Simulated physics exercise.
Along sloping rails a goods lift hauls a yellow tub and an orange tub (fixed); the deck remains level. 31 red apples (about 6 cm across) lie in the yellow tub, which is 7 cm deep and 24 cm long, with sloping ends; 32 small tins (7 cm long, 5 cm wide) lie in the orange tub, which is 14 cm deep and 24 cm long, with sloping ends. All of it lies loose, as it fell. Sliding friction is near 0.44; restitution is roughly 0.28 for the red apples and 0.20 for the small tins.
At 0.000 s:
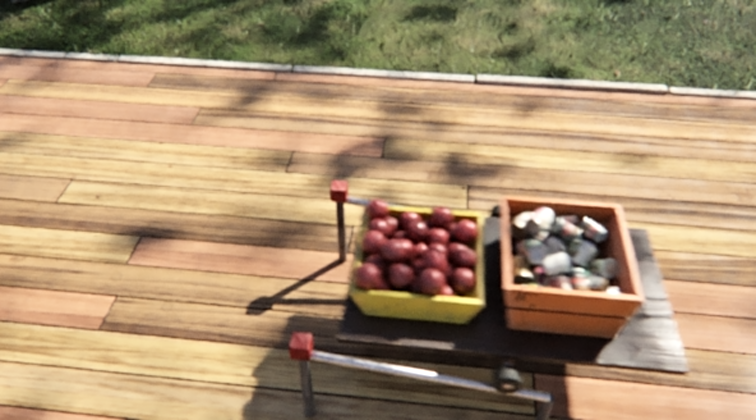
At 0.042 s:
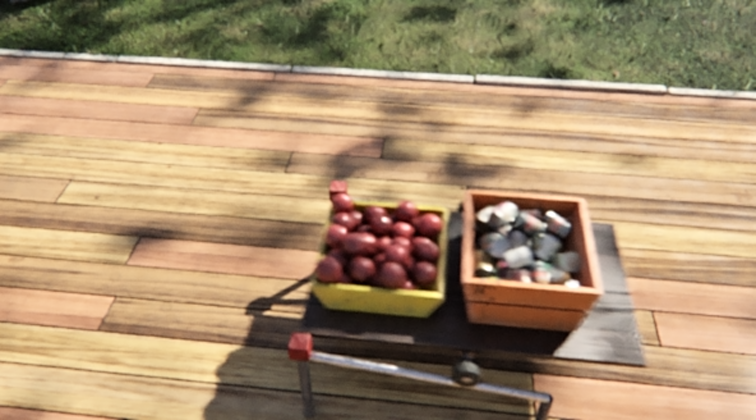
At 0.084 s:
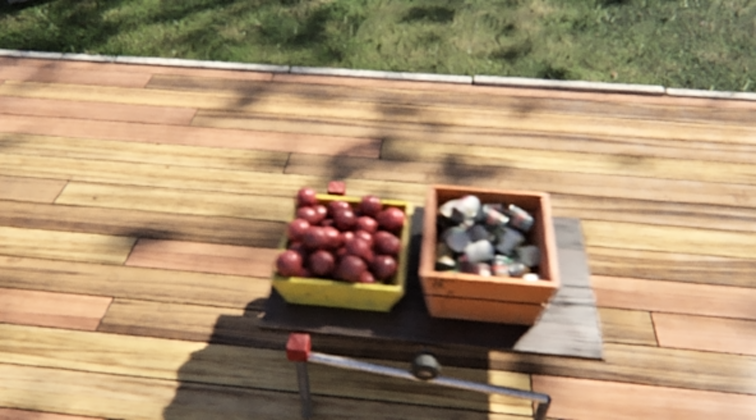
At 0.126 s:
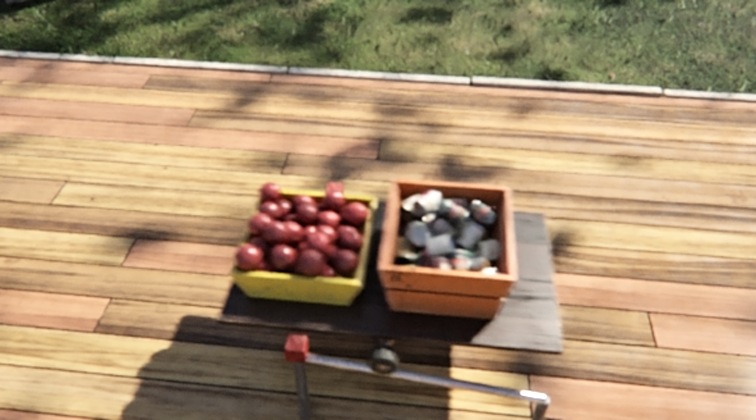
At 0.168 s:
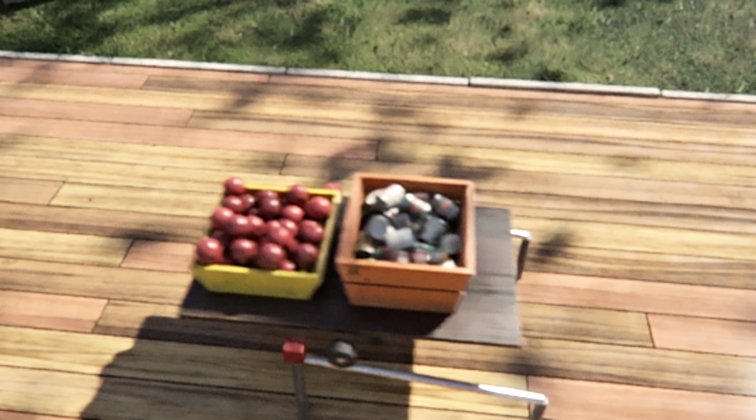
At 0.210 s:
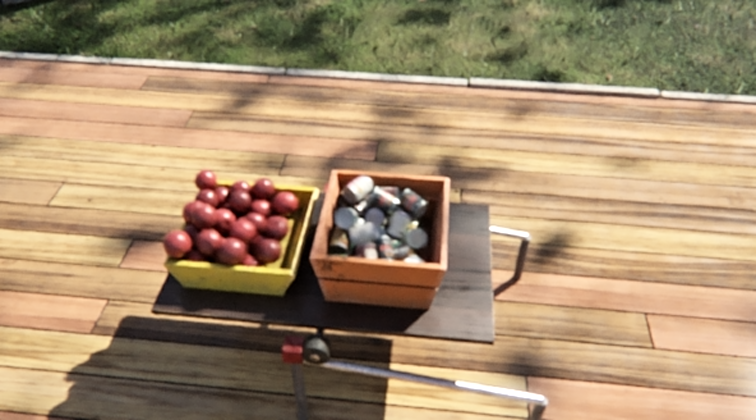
A dark platform carries a yellow tub of red apples and an orange tub of tins left.
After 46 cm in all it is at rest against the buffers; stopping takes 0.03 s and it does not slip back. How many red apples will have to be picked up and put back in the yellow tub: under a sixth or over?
More than a sixth of the red apples leave the yellow tub.
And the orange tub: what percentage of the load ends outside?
Lost: Orange tub 5 per cent.
After 0.30 s, the yellow tub is down by 7 of 31 and the orange tub is down by 1 of 32.
After 0.46 s, the yellow tub is down by 12 of 31 and the orange tub is down by 1 of 32.
After 0.68 s, the yellow tub is down by 12 of 31 and the orange tub is down by 1 of 32.
Final count (at 1.23 s), the yellow tub is down by 12 of 31 and the orange tub is down by 1 of 32. Asked share, 12 of 31, 39 per cent.
